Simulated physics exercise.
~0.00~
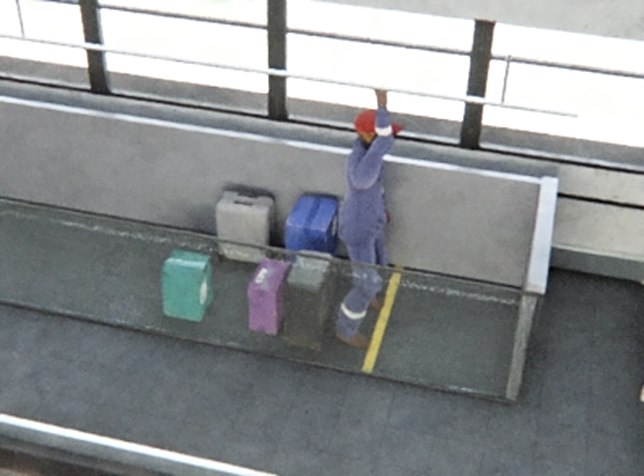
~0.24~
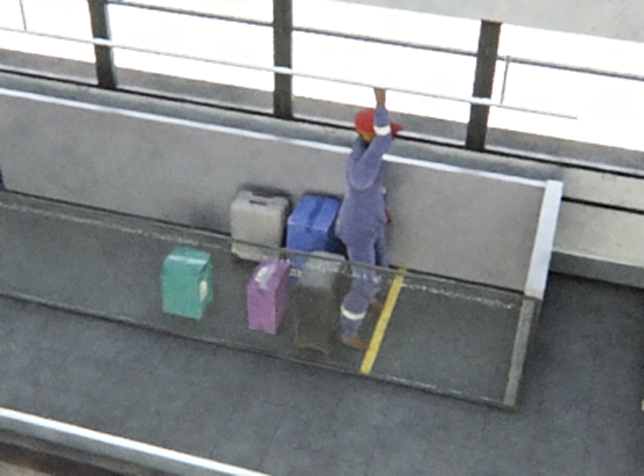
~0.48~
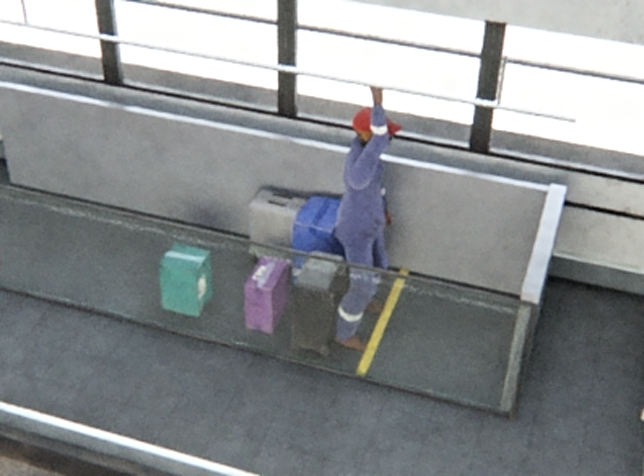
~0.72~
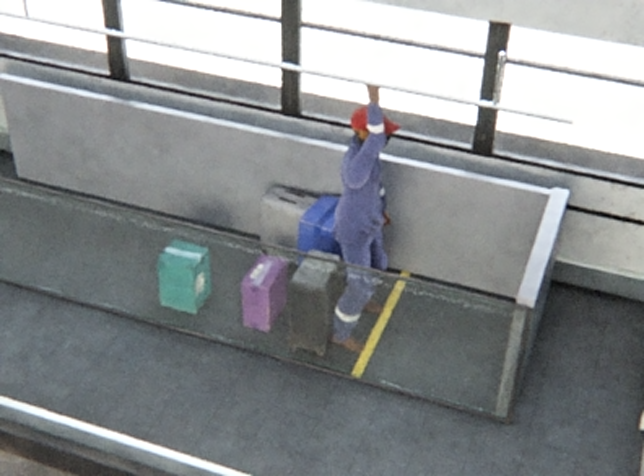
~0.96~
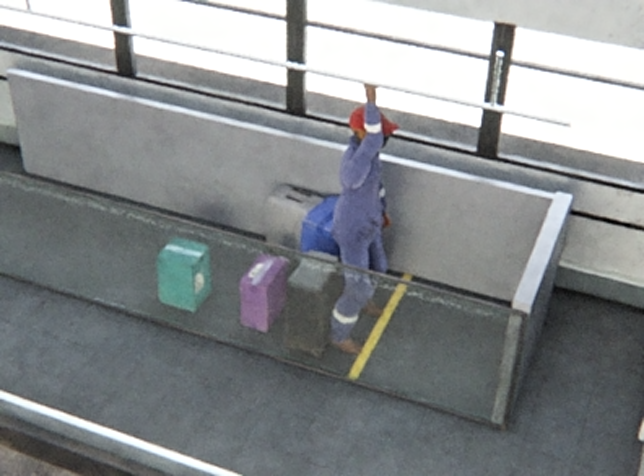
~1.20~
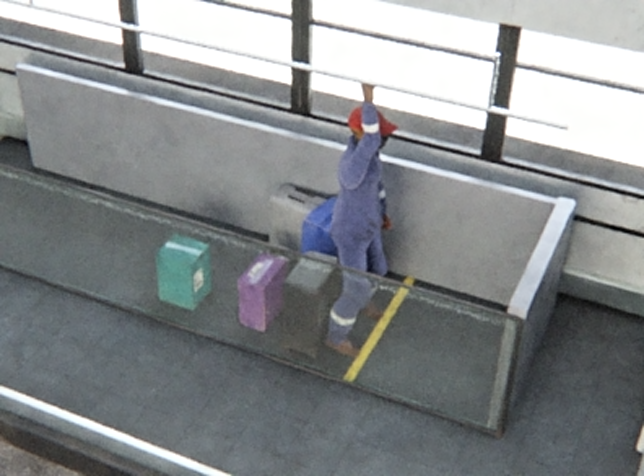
A worker with a raised arm stands among bags, all stopping short of the yellow line.
